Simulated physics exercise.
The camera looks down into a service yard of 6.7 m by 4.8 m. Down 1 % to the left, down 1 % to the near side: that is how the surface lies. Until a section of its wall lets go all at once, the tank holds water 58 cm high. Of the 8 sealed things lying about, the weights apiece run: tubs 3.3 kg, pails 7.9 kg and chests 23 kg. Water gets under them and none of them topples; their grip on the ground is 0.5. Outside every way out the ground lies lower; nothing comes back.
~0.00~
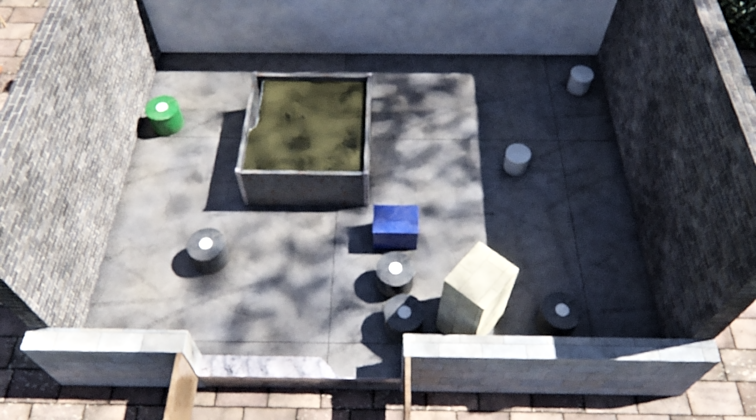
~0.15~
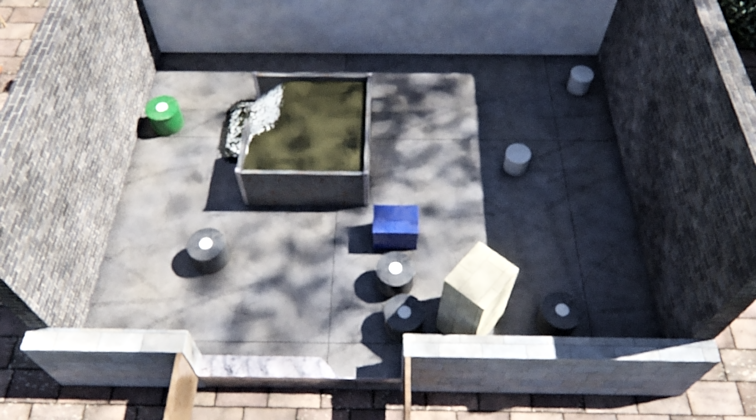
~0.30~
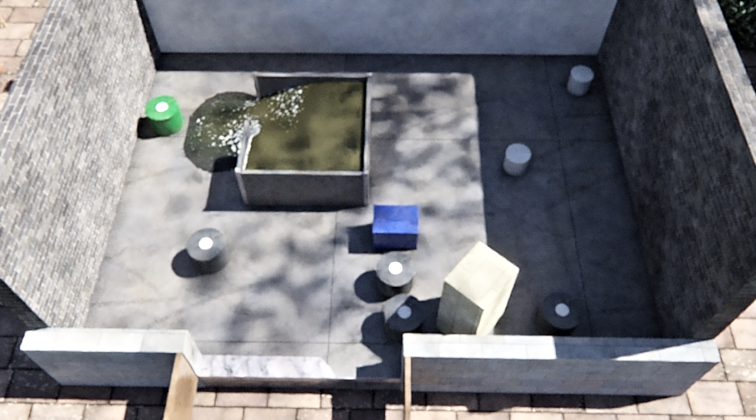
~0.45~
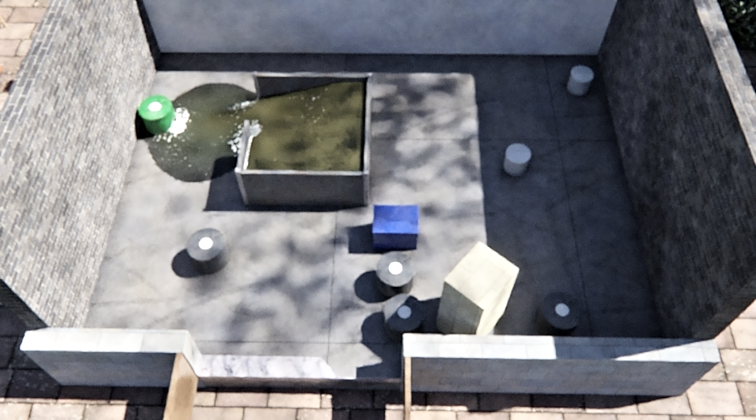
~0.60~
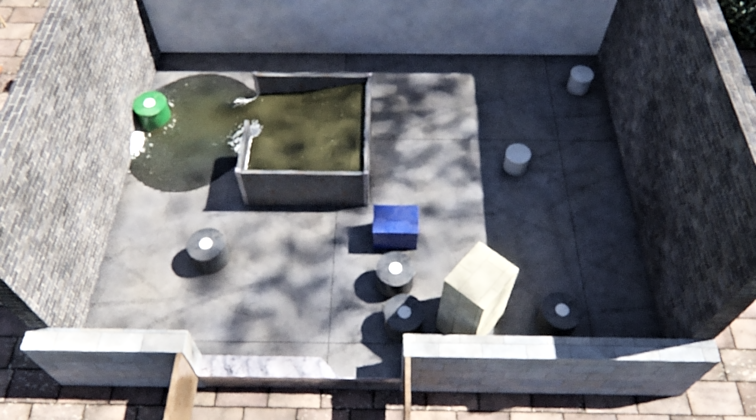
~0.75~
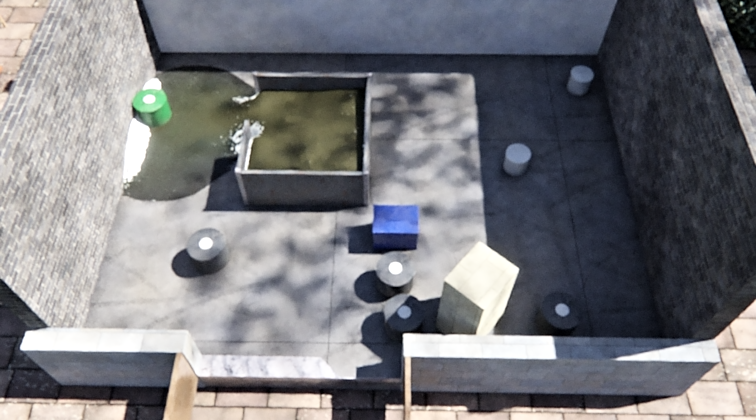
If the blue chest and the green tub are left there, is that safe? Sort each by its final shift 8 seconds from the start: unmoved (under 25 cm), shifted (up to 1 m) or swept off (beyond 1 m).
Blue chest: Unmoved; green tub: Swept off.
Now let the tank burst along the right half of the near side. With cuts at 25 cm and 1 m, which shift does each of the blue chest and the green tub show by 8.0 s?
If so, the blue chest shifts a bit, the green tub remains in place.
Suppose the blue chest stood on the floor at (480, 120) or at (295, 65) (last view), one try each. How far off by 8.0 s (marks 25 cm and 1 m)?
Respectively: It rests almost unmoved; it is shoved a long way.
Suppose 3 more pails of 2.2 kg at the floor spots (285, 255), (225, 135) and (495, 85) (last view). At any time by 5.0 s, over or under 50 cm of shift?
So that's within the threshold, beyond the threshold and beyond the threshold, in that sequence.
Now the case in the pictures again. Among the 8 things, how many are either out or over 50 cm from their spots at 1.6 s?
I count 0 of them.
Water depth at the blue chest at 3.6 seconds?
Close to 0 centimetres.
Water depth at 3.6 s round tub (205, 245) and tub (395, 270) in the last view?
First about 2 cm, second about 0 cm.
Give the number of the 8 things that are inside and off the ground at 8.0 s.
3 of them.
After 1.6 s the blue chest is near (396, 219), 0.0 m from its start, aground; the green tub is near (152, 71), 0.5 m from its start, afloat; 0 of 8 are out; 1 afloat.
After 3.6 s the blue chest is near (396, 219), 0.0 m from its start, aground; the green tub is near (244, 44), 1.5 m from its start, afloat; 0 of 8 are out; 1 afloat.
After 5.6 s the blue chest is near (396, 219), 0.0 m from its start, aground; the green tub is near (437, 96), 3.8 m from its start, aground; 0 of 8 are out; 3 afloat.
After 8.0 s the blue chest is near (396, 219), 0.0 m from its start, aground; the green tub is near (490, 130), 4.5 m from its start, aground; 0 of 8 are out; 3 afloat.
